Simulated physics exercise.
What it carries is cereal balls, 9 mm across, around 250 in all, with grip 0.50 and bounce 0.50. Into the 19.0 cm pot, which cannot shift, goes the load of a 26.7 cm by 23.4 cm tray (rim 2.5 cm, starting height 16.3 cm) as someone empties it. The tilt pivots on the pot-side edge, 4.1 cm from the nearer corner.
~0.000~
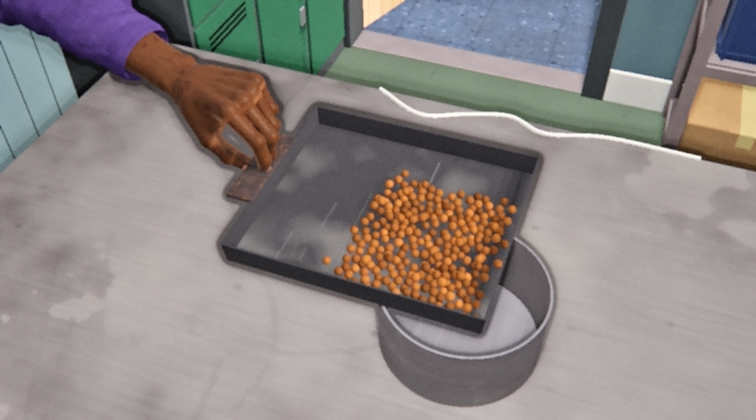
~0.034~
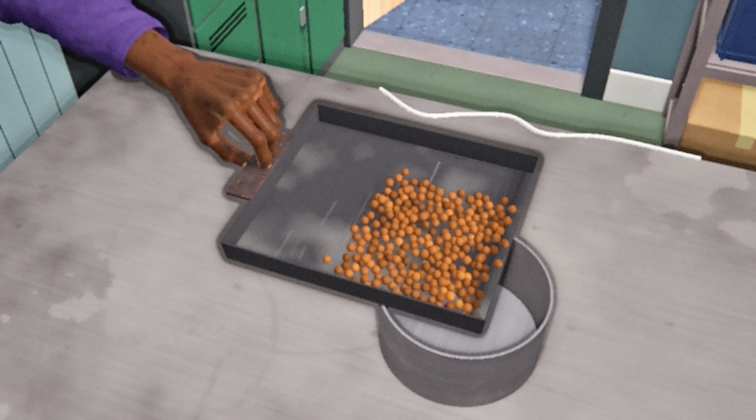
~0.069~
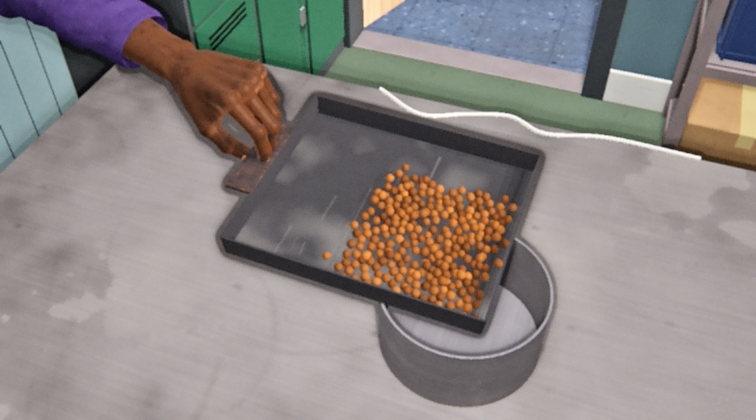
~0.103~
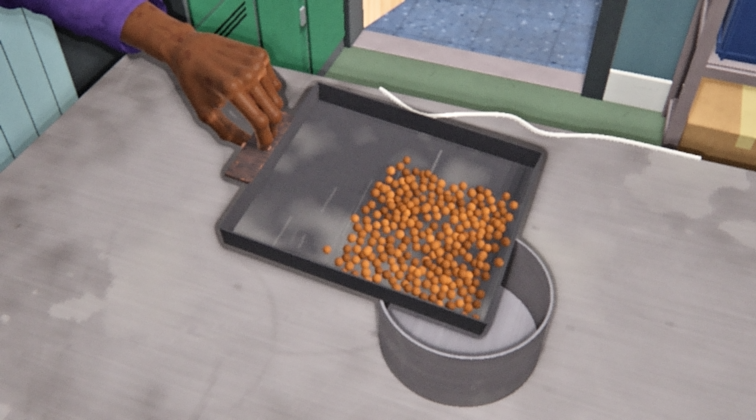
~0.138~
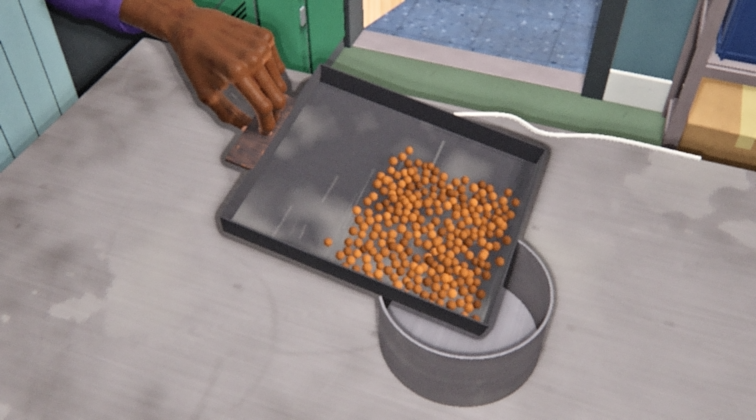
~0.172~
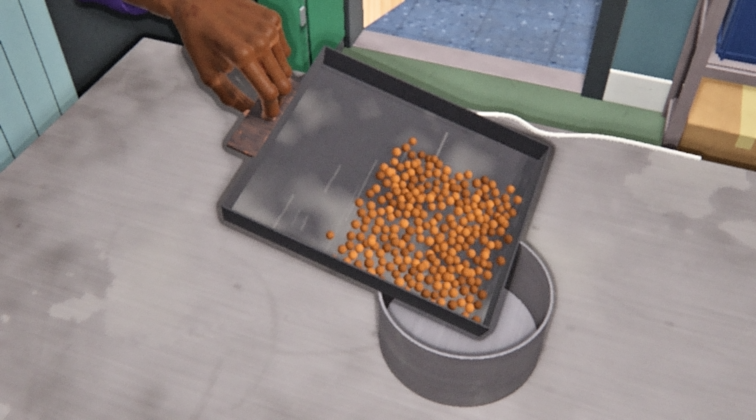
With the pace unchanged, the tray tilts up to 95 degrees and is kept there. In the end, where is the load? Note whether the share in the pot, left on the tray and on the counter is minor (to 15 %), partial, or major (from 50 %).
Noted: Pot minor; left on the tray minor; counter major.
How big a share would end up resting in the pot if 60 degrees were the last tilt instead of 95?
It would land at about 0 percent.
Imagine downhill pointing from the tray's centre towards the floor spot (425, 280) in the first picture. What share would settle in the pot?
My best guess is some 0 per cent.
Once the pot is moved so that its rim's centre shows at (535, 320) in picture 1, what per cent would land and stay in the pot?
It would come to around 65 percent.
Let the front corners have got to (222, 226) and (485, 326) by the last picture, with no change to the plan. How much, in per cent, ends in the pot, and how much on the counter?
Final per cent - pot 0, counter 95.
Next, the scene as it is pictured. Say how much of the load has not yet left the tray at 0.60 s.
100 %, give or take.
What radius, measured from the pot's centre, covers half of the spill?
18 cm.
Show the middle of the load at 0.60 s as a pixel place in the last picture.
I reckon close to (503, 246).
After 0.43 s, tilt 57 degrees; the tray holds 100 %, the pot 0 %.
Then, at 0.60 s, tilt 83 degrees; the tray holds 100 %, the pot 0 %.
Then, at 0.89 s, tilt 95 degrees; the tray holds 25 %, the pot 0 %.
At rest (1.9 s), pot 0 %, tray 5 %, counter 95 %.
